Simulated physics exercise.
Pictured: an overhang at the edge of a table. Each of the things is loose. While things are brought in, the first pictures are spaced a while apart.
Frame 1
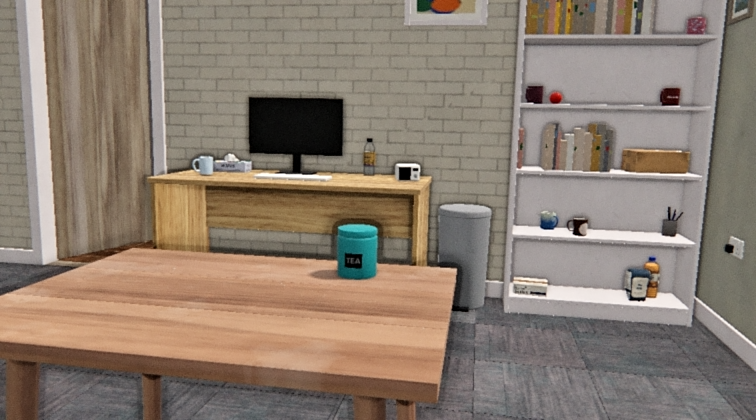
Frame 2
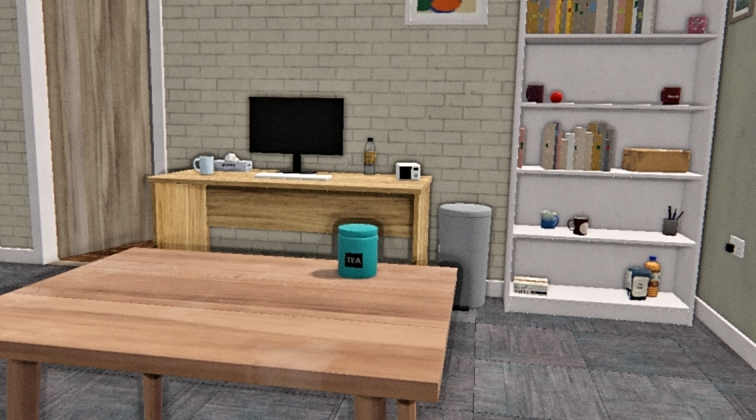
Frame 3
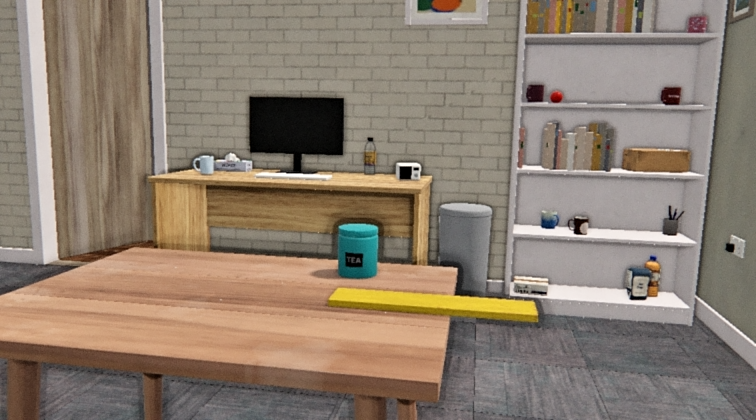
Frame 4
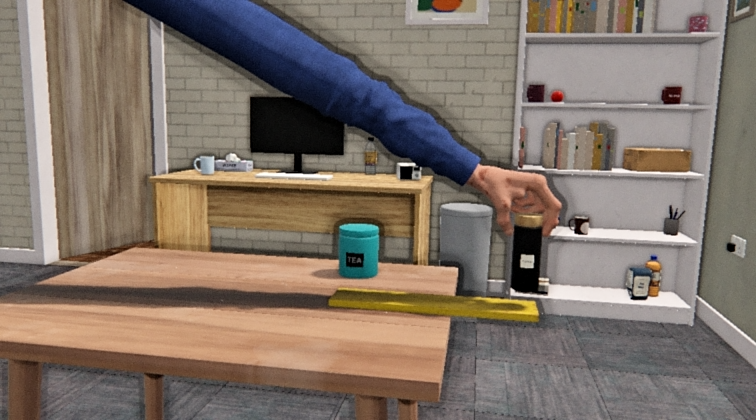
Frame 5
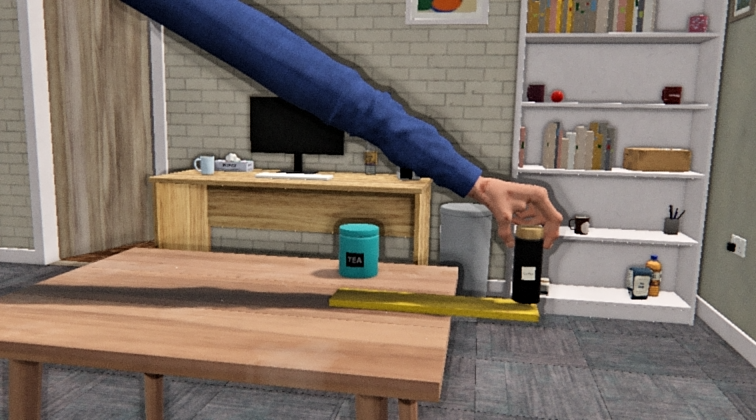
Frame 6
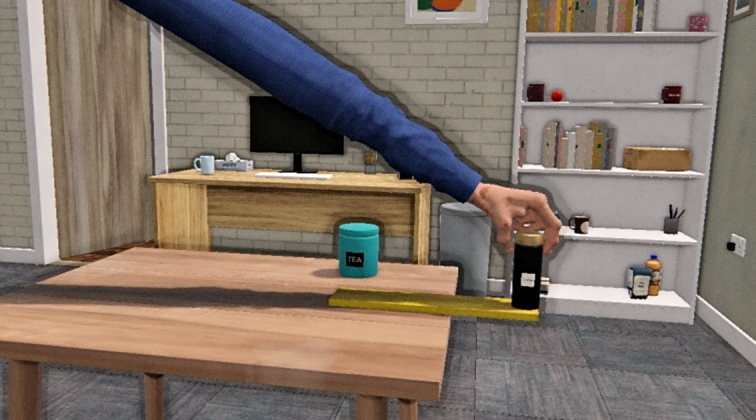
The clip shows a turquoise tea jar on a wooden table as a yellow plank appears, extending past the table's right edge; then a blue-sleeved arm lowers a black shaker onto the plank's outer end and keeps hold of it.
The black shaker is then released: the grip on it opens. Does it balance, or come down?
Well, it doesn't make it - off it goes.
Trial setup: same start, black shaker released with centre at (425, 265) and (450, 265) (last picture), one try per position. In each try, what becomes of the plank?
The first time it does not fall, and the second time it does not fall.
Then, 0.60 s later than the last frame, yellow plank and black shaker now down on the floor or falling.
Then, 0.80 s later than the last frame, things are still on the move.
When it is over, down on the floor or falling, yellow plank and black shaker; turquoise jar as before. The plank tips off the edge.
